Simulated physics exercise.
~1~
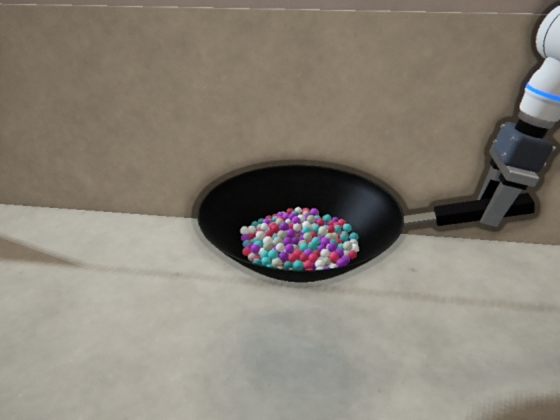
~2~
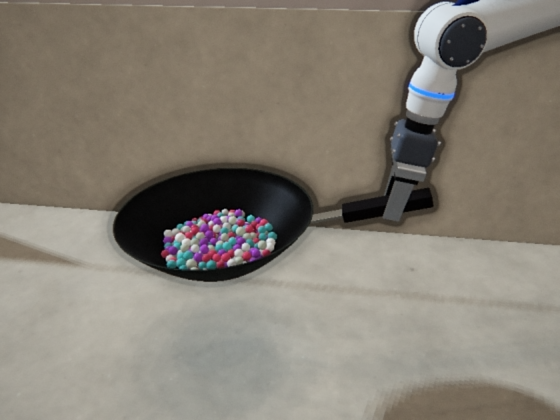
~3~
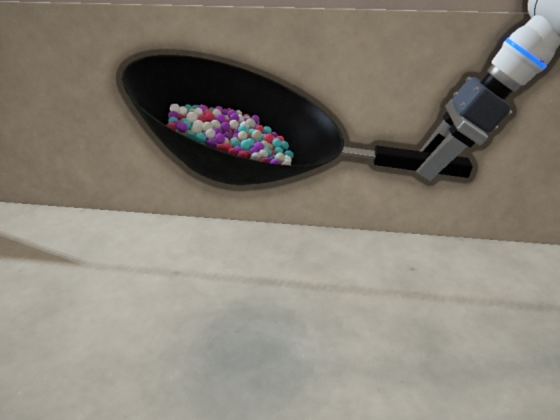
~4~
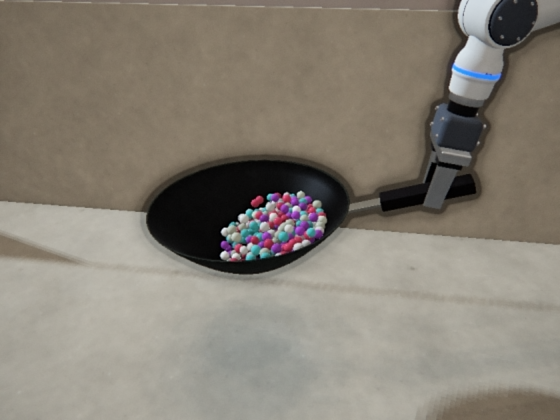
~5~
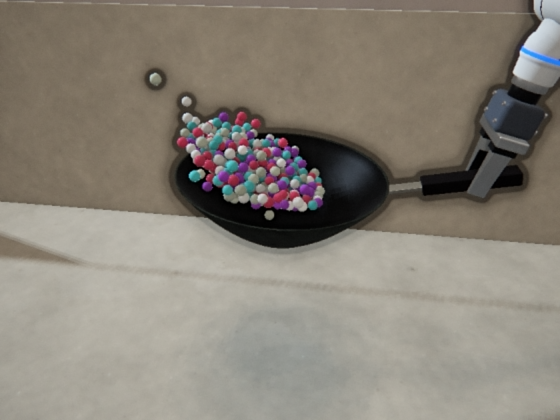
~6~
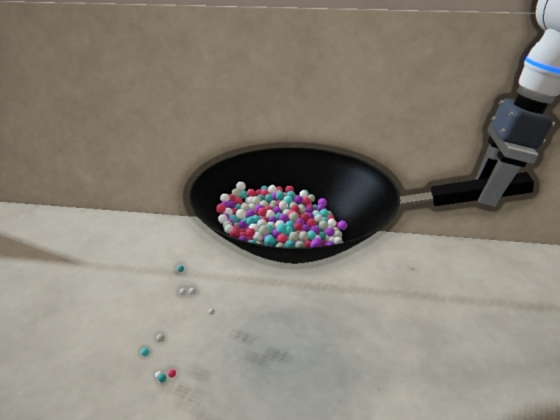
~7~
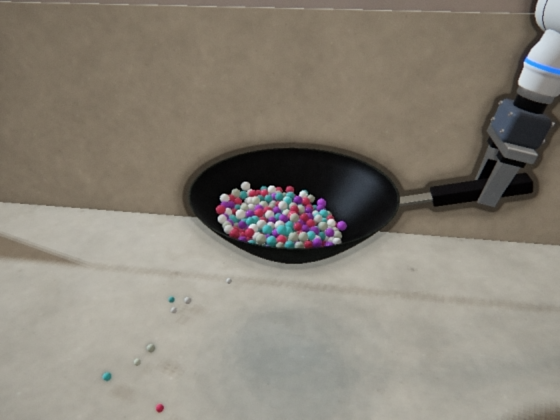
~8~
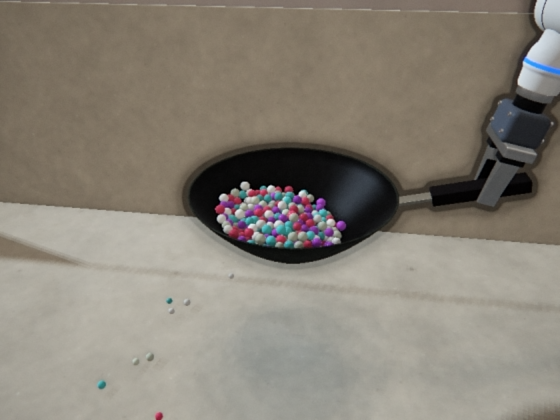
On a pale surface before a brown wall, a robot arm moves a black wok of small multicoloured balls left, lifts and tilts it, then lowers and tosses the load; a few balls spill onto the surface, while most settle in the wok, held still at the end.
